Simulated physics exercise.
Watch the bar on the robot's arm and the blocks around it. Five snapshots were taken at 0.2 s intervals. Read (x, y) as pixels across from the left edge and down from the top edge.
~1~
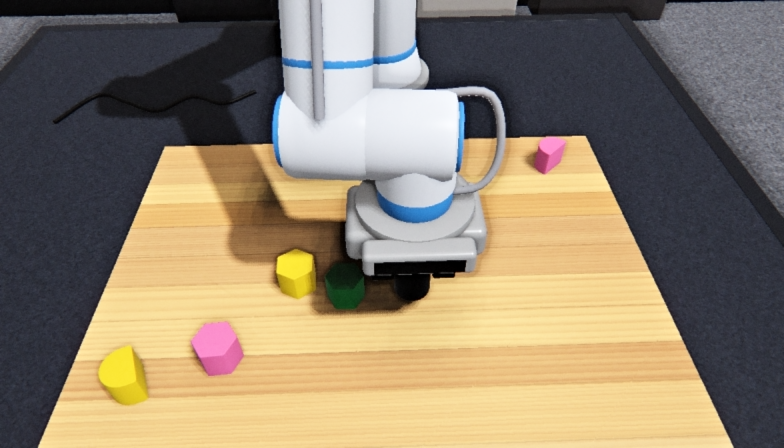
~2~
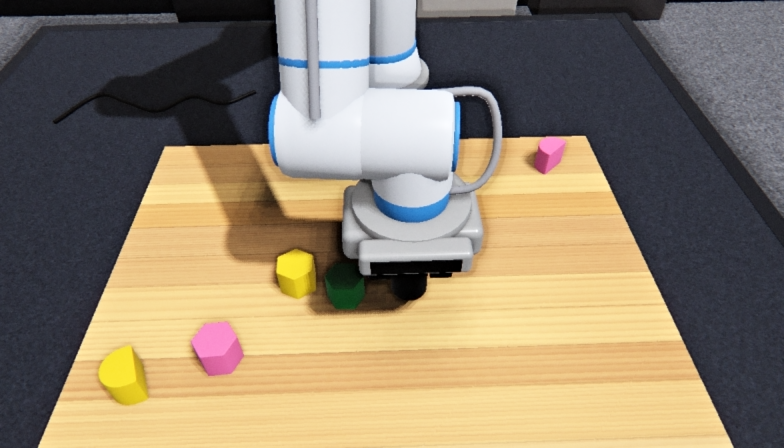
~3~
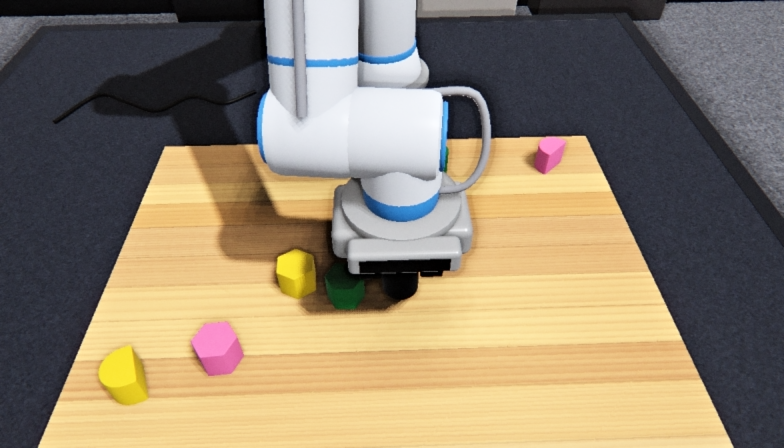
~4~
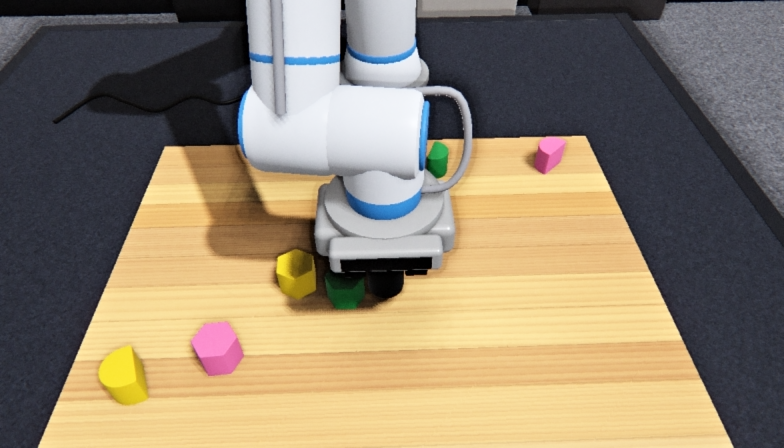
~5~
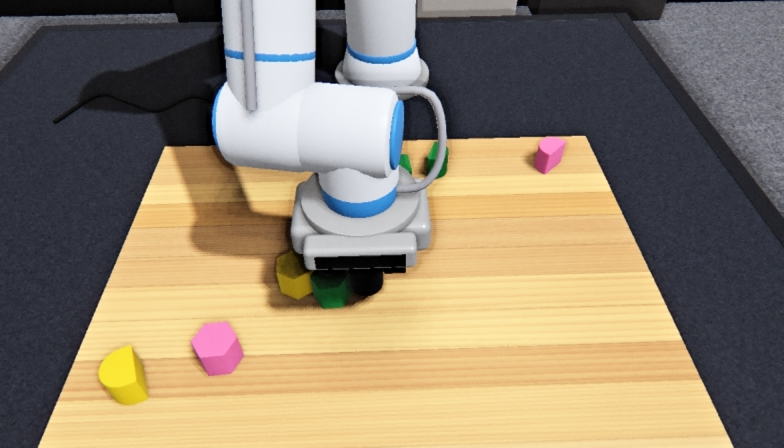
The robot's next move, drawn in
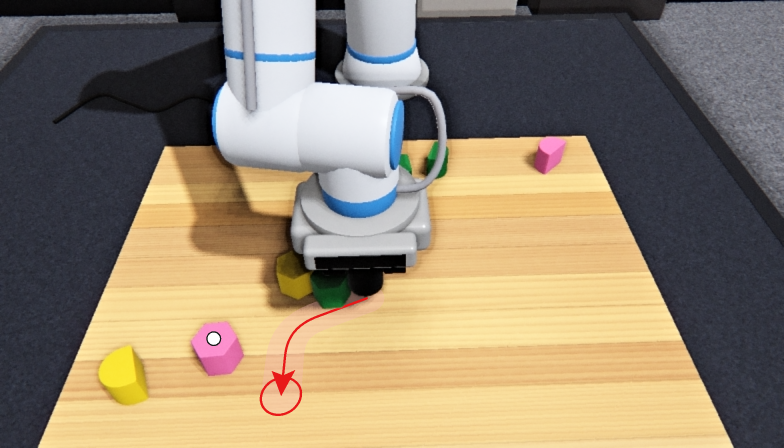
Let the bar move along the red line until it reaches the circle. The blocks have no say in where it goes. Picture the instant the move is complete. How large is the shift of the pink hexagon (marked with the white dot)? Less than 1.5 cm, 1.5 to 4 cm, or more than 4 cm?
It slides not even 1.5 cm.
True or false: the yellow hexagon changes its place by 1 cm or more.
That claim is true.
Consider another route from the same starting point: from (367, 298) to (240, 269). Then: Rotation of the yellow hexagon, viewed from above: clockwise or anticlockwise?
With the clock.
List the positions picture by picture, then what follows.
The first picture shows tip of the bar (412, 288), middles of tops, pink hexagon (214, 339), yellow hexagon (295, 264), green hexagon (344, 276).
The second picture shows bar (409, 288), nothing pushed.
The third picture shows bar (400, 287), nothing pushed.
The fourth picture shows bar (386, 286), nothing pushed.
The fifth picture shows bar (366, 284), pink hexagon (214, 339), yellow hexagon (295, 264), green hexagon partly hidden.
The line goes from (367, 298) through (321, 315) and (287, 347) to (281, 396); the dot is on the pink hexagon.
On the path given first. One third of the way, bar (317, 302); yellow hexagon (269, 261), turned 60° clockwise; green hexagon (281, 287).
Two thirds of the way, bar (283, 334); yellow hexagon (266, 261), turned 75° clockwise; green hexagon (265, 291), turned 45° clockwise.
At the end, bar (277, 383); pink hexagon unmoved; yellow hexagon (266, 261), turned 75° clockwise; green hexagon (265, 291), turned 45° clockwise.
